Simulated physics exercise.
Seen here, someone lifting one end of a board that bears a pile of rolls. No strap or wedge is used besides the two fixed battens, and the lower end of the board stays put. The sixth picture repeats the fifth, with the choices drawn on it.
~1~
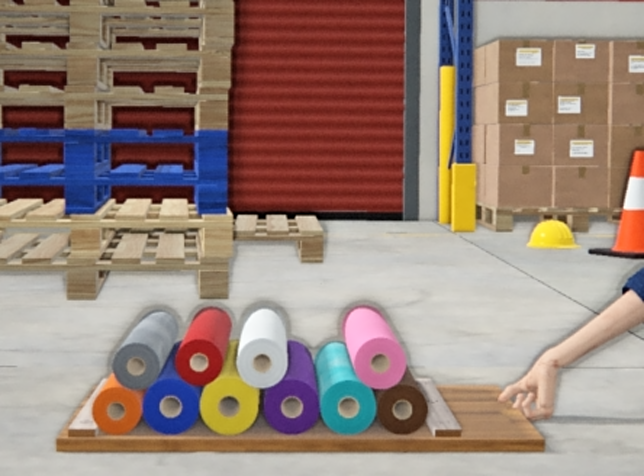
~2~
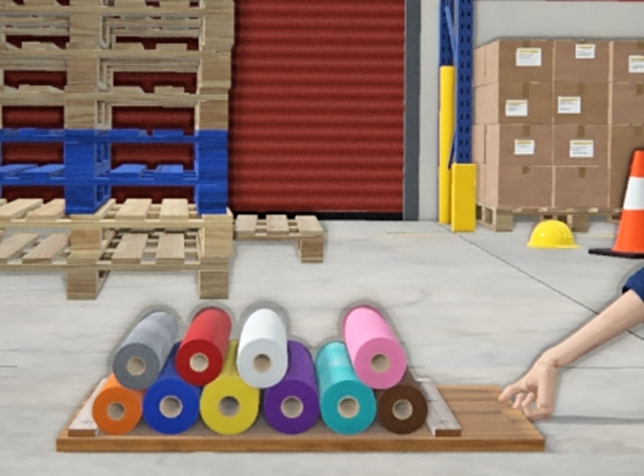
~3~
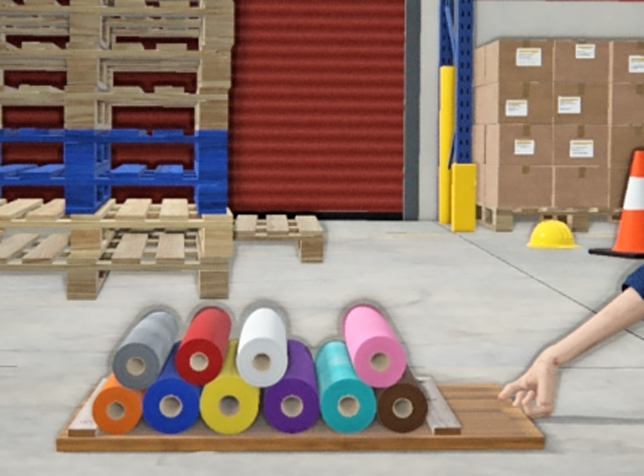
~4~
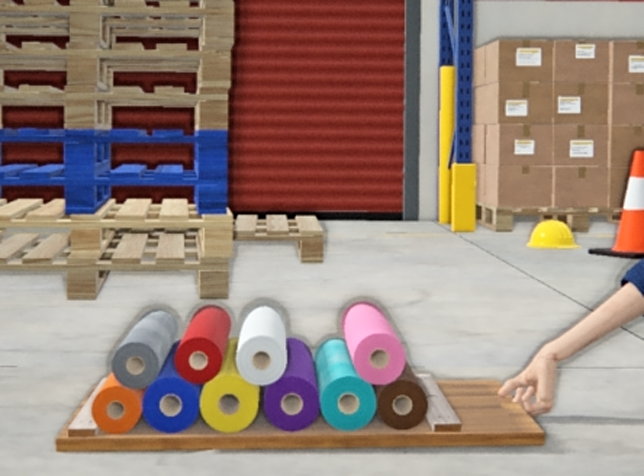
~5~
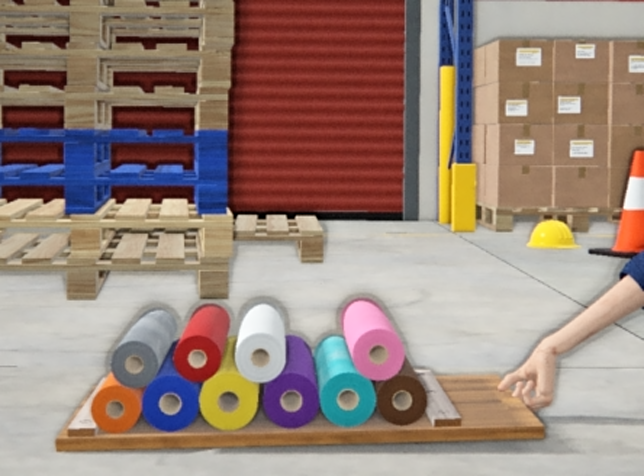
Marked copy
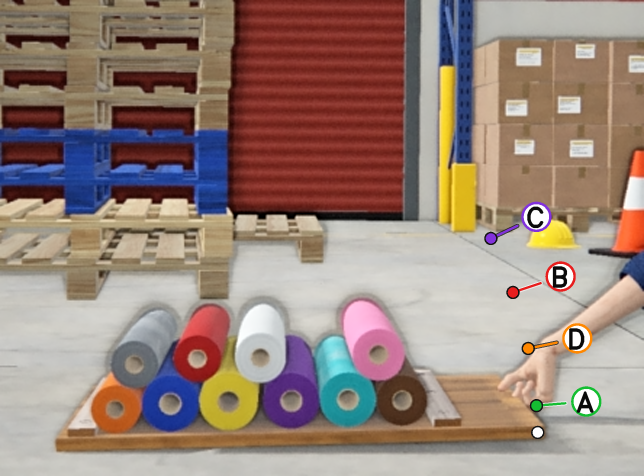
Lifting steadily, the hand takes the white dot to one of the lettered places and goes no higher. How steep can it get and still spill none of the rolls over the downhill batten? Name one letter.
It can be raised to B.
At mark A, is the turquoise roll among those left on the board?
Yes.
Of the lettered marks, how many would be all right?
Three of the four.
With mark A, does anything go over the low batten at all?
No.
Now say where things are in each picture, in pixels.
White roll (262, 363); grey roll (136, 366); pink roll (380, 363), in the first picture.
Pink roll (380, 363); board (299, 411), in the second picture.
Board (299, 410); turquoise roll (348, 406); brown roll (403, 408); yellow roll (229, 405), in the third picture.
Board (299, 408); orange roll (116, 410); yellow roll (229, 404); blue roll (171, 405), in the fourth picture.
Board (299, 405); orange roll (115, 409); blue roll (171, 404), in the fifth picture.
On the marked copy, A at (537, 406); B at (513, 293); C at (491, 239); D at (528, 348); the white dot at (538, 432).
With B. Early on, board at 14°.
Further on, board at 19°.
At the end, board at 19°, none over the low batten.
As for the rest, A none over the low batten; C ten over the low batten; D none over the low batten.
